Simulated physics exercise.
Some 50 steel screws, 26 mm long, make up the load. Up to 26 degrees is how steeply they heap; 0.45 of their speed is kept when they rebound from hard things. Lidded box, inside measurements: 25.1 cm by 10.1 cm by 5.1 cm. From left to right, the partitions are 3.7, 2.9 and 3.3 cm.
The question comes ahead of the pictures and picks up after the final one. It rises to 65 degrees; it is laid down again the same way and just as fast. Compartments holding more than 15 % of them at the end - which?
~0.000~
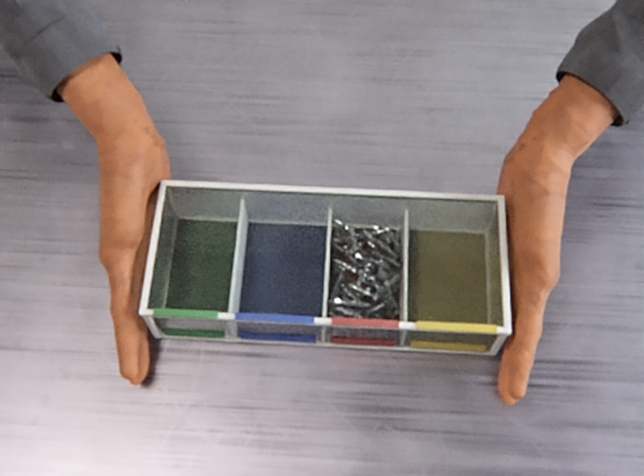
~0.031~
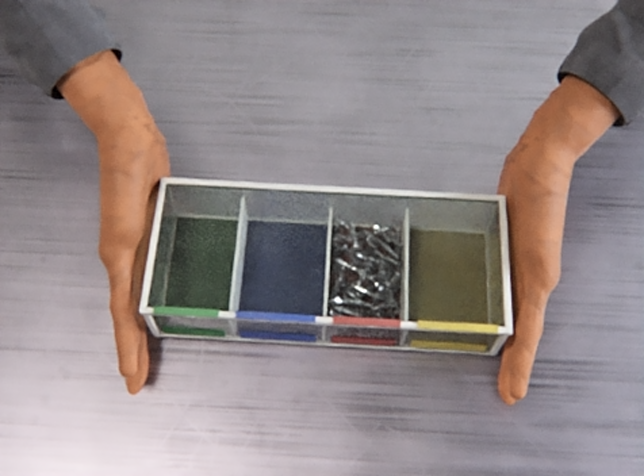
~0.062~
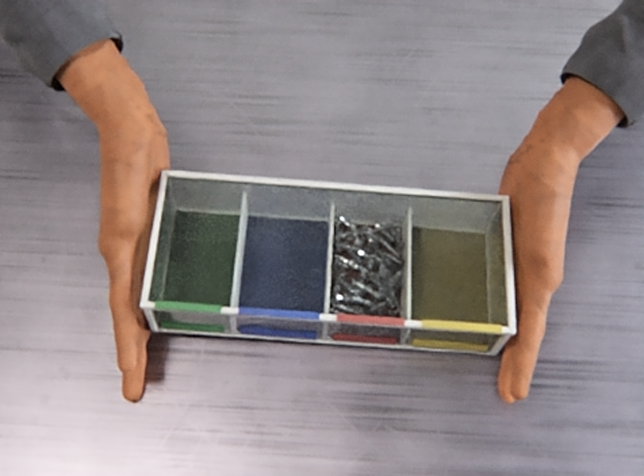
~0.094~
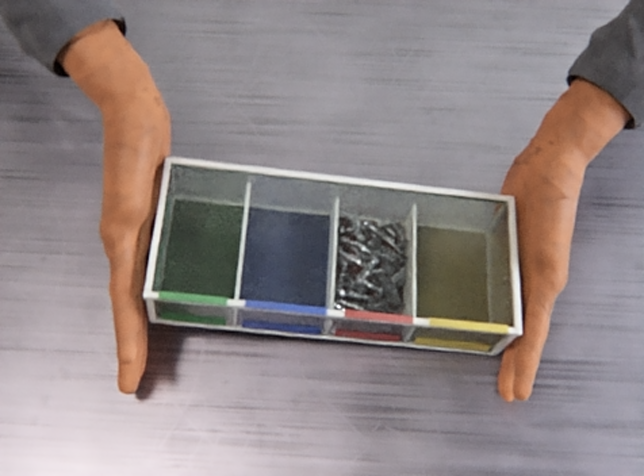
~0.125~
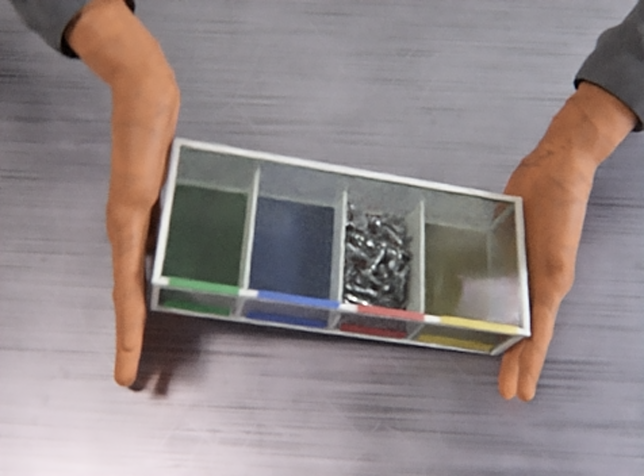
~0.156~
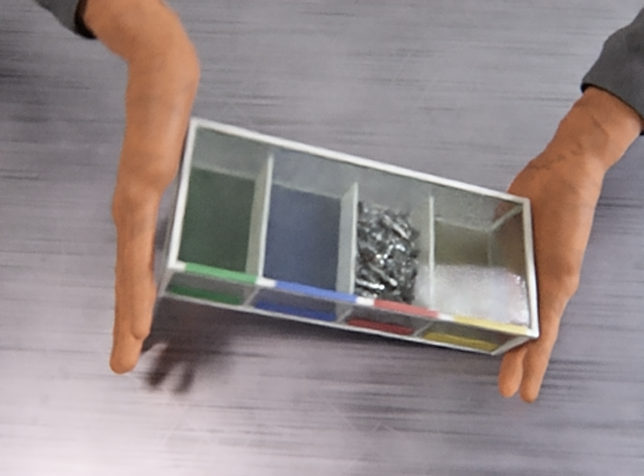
Red compartment yes, blue compartment no, green compartment no, yellow compartment no.
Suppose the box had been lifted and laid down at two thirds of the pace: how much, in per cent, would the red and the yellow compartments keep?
In that case red would keep 100 % and yellow would keep 0 %.
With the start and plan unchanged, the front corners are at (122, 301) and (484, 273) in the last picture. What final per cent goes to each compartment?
Red 70 %, blue 30 %, green 0 %, yellow 0 %.
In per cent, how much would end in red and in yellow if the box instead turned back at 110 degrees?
You'd get red at 55 % and yellow at 45 %.
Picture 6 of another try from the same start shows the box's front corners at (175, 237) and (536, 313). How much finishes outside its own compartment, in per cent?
Around 15 per cent, it would seem.
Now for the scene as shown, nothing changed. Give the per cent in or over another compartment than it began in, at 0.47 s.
About 0 percent.
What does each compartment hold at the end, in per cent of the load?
Final shares in percent: Red 95, blue 0, green 0, yellow 5.
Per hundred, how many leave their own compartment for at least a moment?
I'd guess roughly 5 percent.
Then, at 0.47 s, tilt 64 degrees; red 100 %.
After 0.68 s, tilt 25 degrees; red 95 %, yellow 5 %.
After 1.01 s, tilt 0 degrees; red 95 %, yellow 5 %.
By 1.4 s all is still; red 95 %, blue 0 %, green 0 %, yellow 5 %.
